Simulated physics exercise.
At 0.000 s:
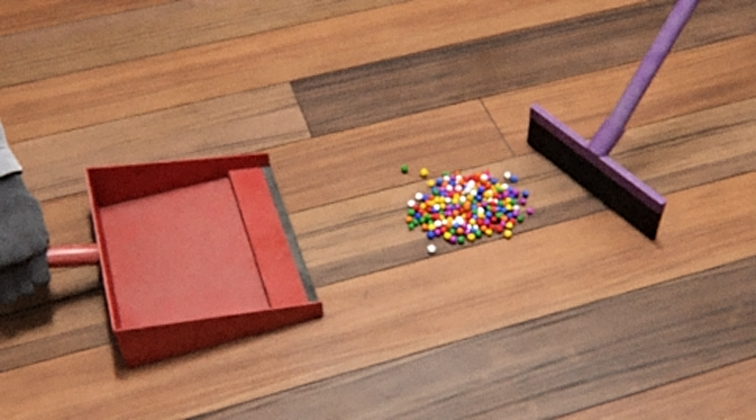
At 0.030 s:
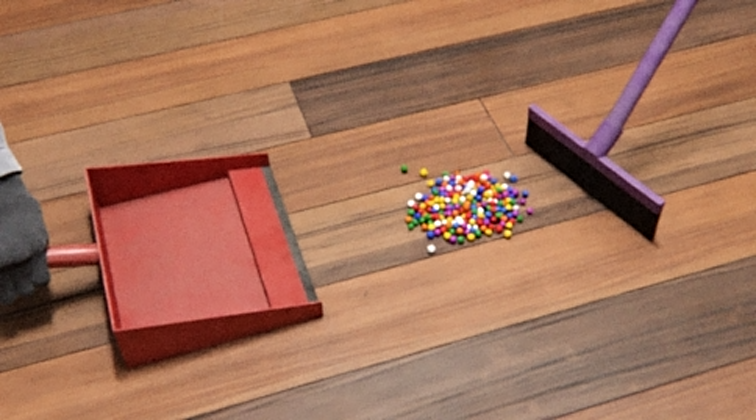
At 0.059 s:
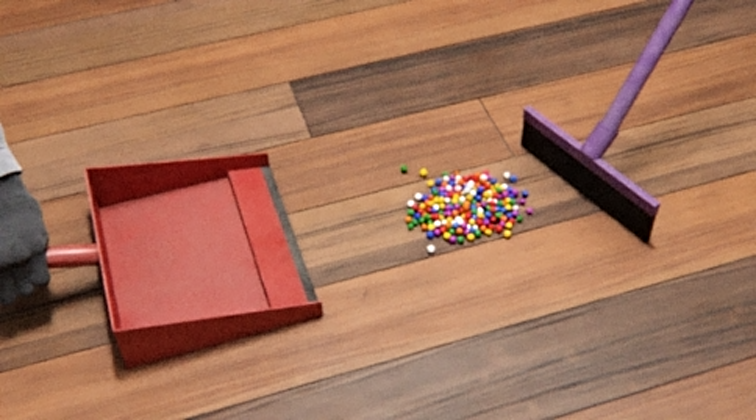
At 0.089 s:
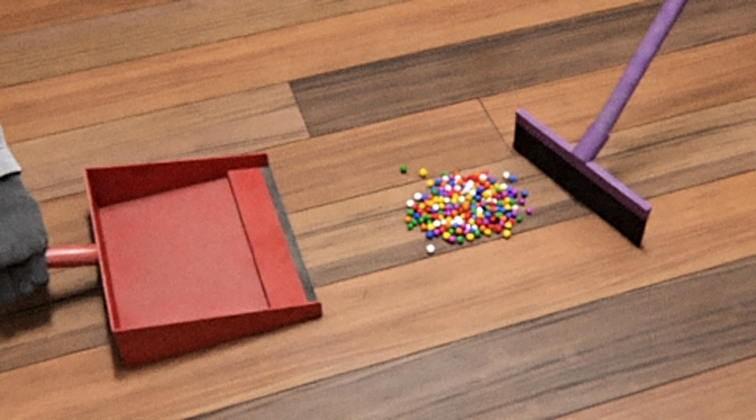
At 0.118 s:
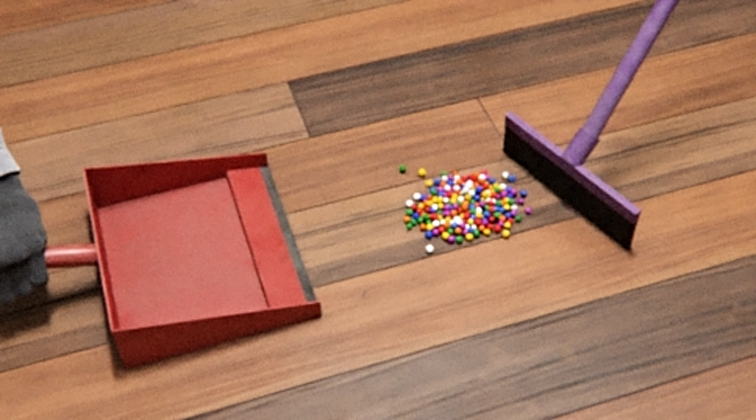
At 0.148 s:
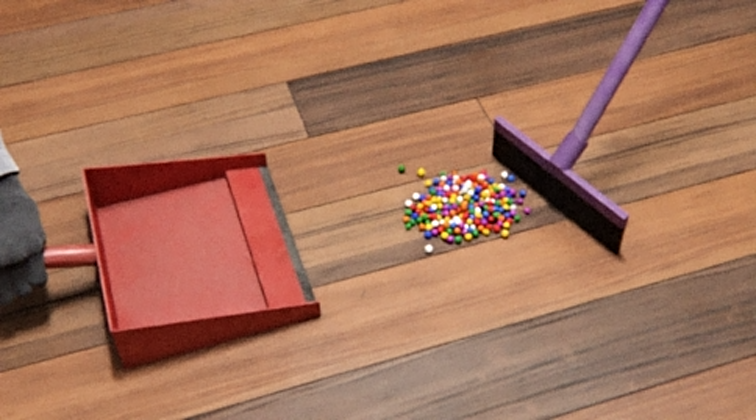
In this clip, a purple-handled broom-like tool slides left across a wooden floor toward a small pile of multicoloured beads, which stay in place, while a gloved hand at the left holds a red dustpan nearly still.
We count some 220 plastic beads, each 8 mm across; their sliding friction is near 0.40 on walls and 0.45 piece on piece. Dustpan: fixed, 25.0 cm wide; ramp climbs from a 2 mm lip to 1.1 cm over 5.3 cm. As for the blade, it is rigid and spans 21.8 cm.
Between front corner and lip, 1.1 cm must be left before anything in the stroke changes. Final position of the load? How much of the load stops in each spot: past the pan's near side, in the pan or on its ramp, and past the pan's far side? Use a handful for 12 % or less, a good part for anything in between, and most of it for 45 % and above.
My call is past the pan's near side: A good part; in the pan or on its ramp: A good part; past the pan's far side: A handful.
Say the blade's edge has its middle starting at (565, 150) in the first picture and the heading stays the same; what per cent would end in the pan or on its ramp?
Some 5 per cent.
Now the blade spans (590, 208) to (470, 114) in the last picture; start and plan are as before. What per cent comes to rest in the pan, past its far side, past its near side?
Pan: 5, far side: 0, near side: 15.
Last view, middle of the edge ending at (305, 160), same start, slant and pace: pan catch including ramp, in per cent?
Roughly 0 percent.
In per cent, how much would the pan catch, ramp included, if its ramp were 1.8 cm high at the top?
Estimate: About 15 in a hundred.
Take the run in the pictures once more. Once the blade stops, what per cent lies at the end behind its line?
Close to 10 percent.
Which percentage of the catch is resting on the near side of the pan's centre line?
I'd say near 90 per cent.
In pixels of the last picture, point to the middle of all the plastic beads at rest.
I'd put it at about (314, 278).
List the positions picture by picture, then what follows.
Blade from (660, 208) to (534, 113), moved 0.0 cm, 0 of the pieces shifted so far; middle of the pieces at (465, 206); pan at (189, 263), in the first picture.
Blade from (658, 208) to (532, 114), moved 0.2 cm, 0 of the pieces shifted so far; middle of the pieces at (465, 206), in the second picture.
Blade from (654, 210) to (528, 115), moved 0.9 cm, 0 of the pieces shifted so far; middle of the pieces at (464, 206), in the third picture.
Blade from (645, 213) to (520, 118), moved 2.0 cm, 0 of the pieces shifted so far; middle of the pieces at (464, 206), in the fourth picture.
Blade from (634, 218) to (509, 121), moved 3.4 cm, 0 of the pieces shifted so far; middle of the pieces at (463, 206), in the fifth picture.
Blade from (623, 222) to (498, 125), moved 4.9 cm, 0 of the pieces shifted so far; middle of the pieces at (462, 206); pan at (186, 263). The blade's pace is about 0.50 m/s, heading 9 degrees towards the viewer's side, in the sixth picture.
After 0.42 s, middle of the blade 19 cm from the lip; 0 % over the lip, far side 0 %, near side 5 %.
Then, at 0.60 s, middle of the blade 10 cm from the lip; 0 % over the lip, far side 0 %, near side 15 %.
Then, at 0.90 s, middle of the blade 5 cm from the lip; 20 % over the lip, far side 0 %, near side 25 %.
In the end, at 1.5 s, near side 25 %, pan 20 %, far side 0 %, in front of the lip or behind the blade 55 %.
